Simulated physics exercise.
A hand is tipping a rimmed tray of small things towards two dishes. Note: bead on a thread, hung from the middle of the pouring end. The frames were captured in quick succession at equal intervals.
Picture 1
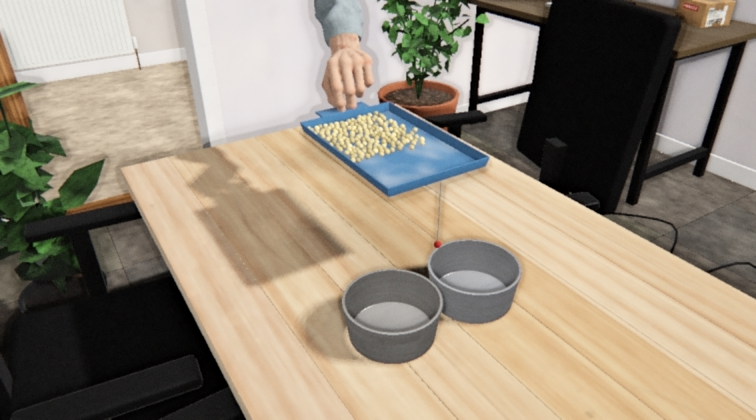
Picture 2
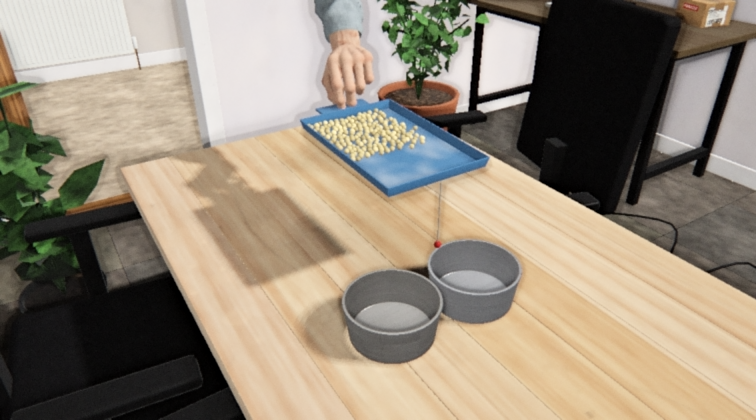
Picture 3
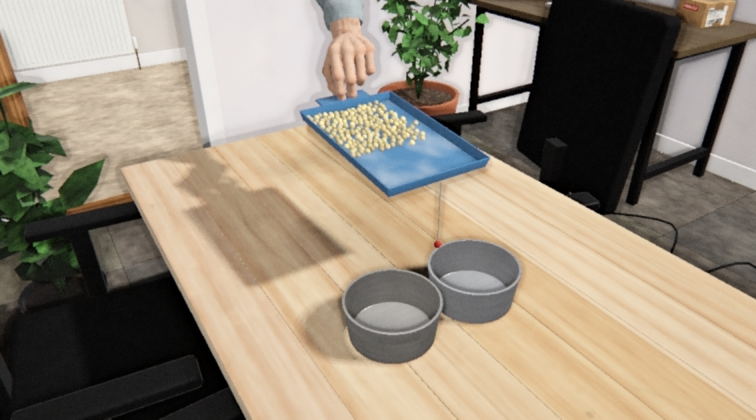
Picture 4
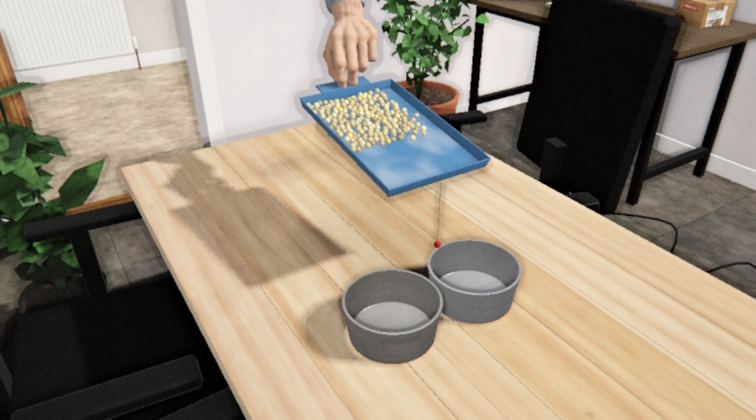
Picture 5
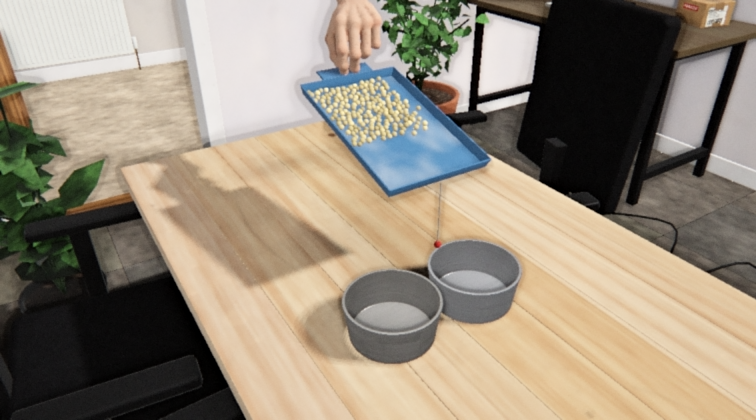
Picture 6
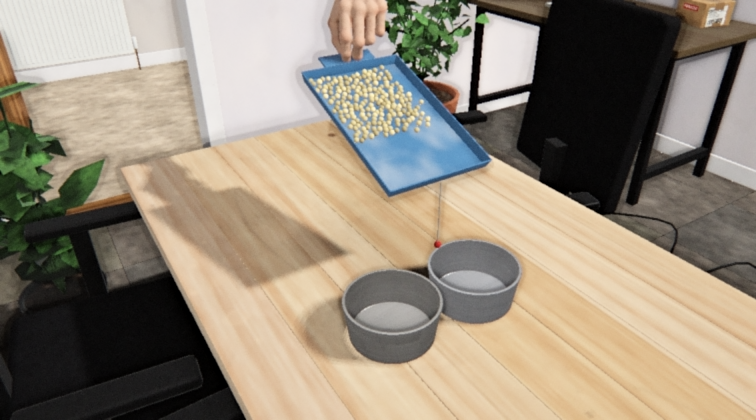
A hand in a light blue sleeve holds the far end of a blue rimmed tray above a pale wooden table, seen from above in a room with plants and black chairs. Cream-coloured beans cover the tray's far half, a red bead hangs below its near end, and two grey dishes sit beneath. The hand steadily raises the far end, steepening the tray, while the camera stays still.
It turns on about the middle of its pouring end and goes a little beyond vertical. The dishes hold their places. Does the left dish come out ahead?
No, the right dish gets more.
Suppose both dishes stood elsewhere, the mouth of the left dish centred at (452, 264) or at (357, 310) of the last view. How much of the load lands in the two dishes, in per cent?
First case 70 in a hundred, second case 60 in a hundred.
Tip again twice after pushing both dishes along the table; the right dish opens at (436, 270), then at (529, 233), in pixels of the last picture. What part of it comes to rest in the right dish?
You'd end up with around 50 per cent and then around 0 per cent.
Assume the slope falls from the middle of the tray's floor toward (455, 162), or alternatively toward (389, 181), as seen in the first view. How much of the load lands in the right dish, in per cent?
Shares: 40 %, then 0 %.
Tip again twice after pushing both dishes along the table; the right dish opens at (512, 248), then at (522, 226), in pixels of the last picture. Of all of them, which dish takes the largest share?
The first time it's the left-side dish, the second time it's the left-side dish.
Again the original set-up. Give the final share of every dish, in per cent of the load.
Per cent held at the end: Left dish 20, right dish 70.
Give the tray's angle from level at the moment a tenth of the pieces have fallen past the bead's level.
About 70°.
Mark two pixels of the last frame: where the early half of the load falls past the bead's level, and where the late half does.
First roughly (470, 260), then roughly (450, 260).
Shortly afterwards, tray tipped steeply; near two thirds on the tray; only a few in the right dish; near a quarter in the air.
Next, tray tipped right over; near half on the tray; a little in the left dish; near a third in the right dish; a little outside both; a little in the air.
Some moments later, tray tipped past a quarter turn; near a quarter in the left dish; near two thirds in the right dish; a little outside both.
In the end, tray tipped past a quarter turn; near a quarter in the left dish; near two thirds in the right dish; a little outside both.
